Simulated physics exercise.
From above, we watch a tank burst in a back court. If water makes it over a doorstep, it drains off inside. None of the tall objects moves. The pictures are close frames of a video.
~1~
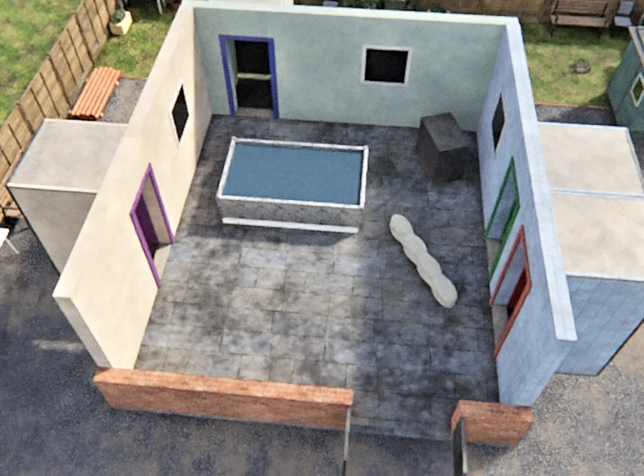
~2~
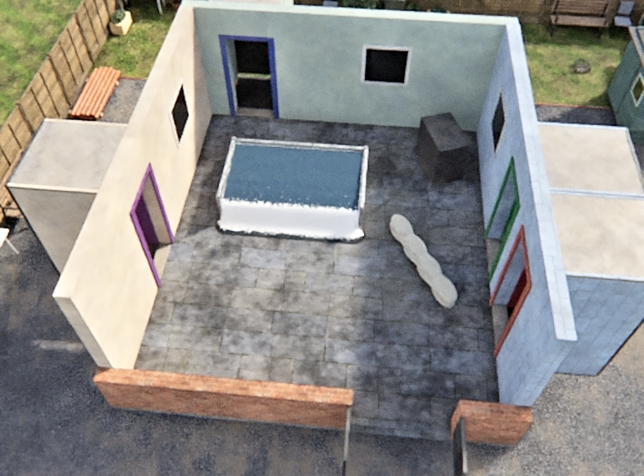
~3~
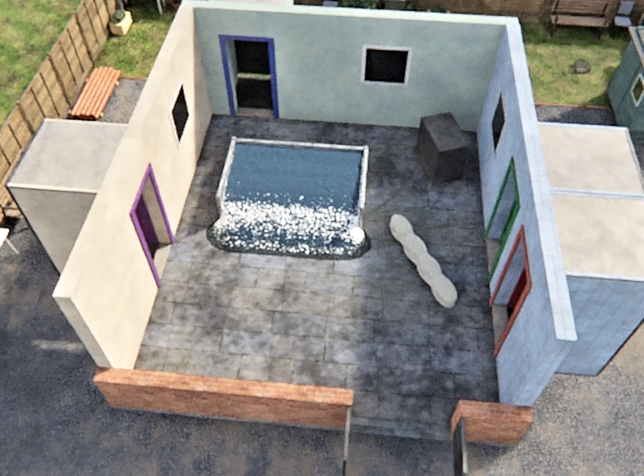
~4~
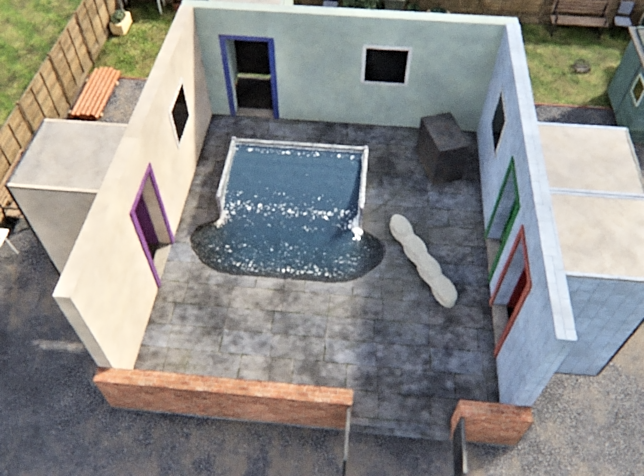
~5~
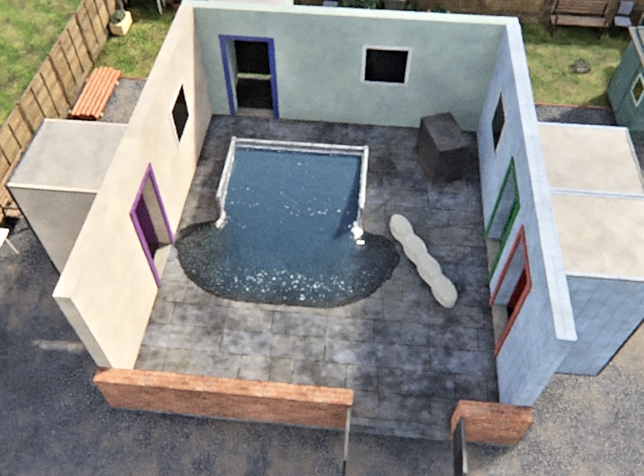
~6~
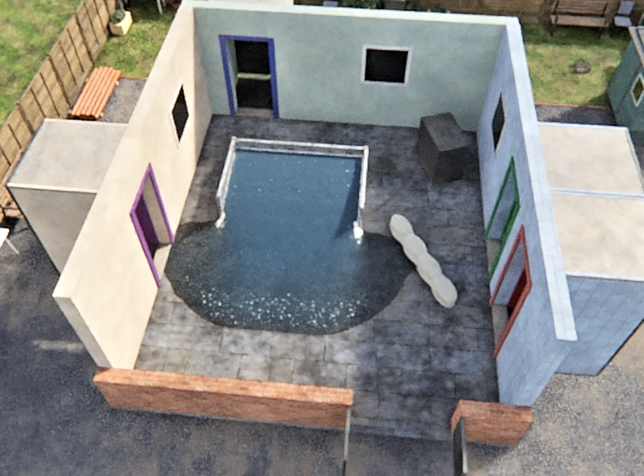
A large tank of water in a walled courtyard burst open along its front side, and foaming water poured out and spread across the dark paving toward the low brick wall, reaching the lumpy white object.
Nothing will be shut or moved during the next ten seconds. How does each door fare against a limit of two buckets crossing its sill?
The red door stays within the limit. The purple door goes past the limit. The blue door stays within the limit. The green door stays within the limit.
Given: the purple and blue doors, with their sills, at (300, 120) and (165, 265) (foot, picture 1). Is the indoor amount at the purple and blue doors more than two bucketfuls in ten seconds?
Note - purple door ends up short of it; blue door ends up above it.
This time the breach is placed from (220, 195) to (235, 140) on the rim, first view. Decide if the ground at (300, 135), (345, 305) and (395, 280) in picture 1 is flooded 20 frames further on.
One by one: Waterlogged; unsoaked; unsoaked.
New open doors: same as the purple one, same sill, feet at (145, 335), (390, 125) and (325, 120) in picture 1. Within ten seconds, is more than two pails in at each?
Each in turn, the new doors: Breaks the limit, remains within bounds, remains within bounds.
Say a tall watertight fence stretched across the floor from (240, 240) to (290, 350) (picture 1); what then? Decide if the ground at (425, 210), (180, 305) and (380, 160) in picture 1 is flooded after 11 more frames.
In order: Untouched, soaked, untouched.
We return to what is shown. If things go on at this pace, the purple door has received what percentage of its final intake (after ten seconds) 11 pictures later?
The figure is near 15 per cent.
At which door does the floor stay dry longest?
The blue-painted one.
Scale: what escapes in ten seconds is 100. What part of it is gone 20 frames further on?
Working it through, I arrive at 35 per cent.
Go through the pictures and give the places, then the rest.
In the first picture, the tank at (295, 174) is whole and still.
In the second picture, the front is at (220, 227), out from the gap at (291, 216).
In the third picture, water pours out at (291, 217) and has run to (212, 236).
In the fourth picture, the front is at (196, 237), out from the gap at (291, 218).
In the fifth picture, the front is at (190, 270), out from the gap at (291, 218).
In the sixth picture, water pours out at (291, 219) and has run to (181, 292).
A moment on, water covers 45 % of the floor; the red door not reached, the purple door under two buckets in, the blue door not reached, the green door not reached.
Next, water covers 50 % of the floor; the red door not reached, the purple door under two buckets in, the blue door not reached, the green door not reached.
Then, water covers 50 % of the floor; the red door wet at the sill, nothing in, the purple door over two buckets in, the blue door not reached, the green door not reached.
Later, water covers 70 % of the floor; the red door wet at the sill, nothing in, the purple door far over two buckets in, the blue door not reached, the green door wet at the sill, nothing in.
In the end, water covers 95 % of the floor; the red door under two buckets in, the purple door far over two buckets in, the blue door under two buckets in, the green door wet at the sill, nothing in.
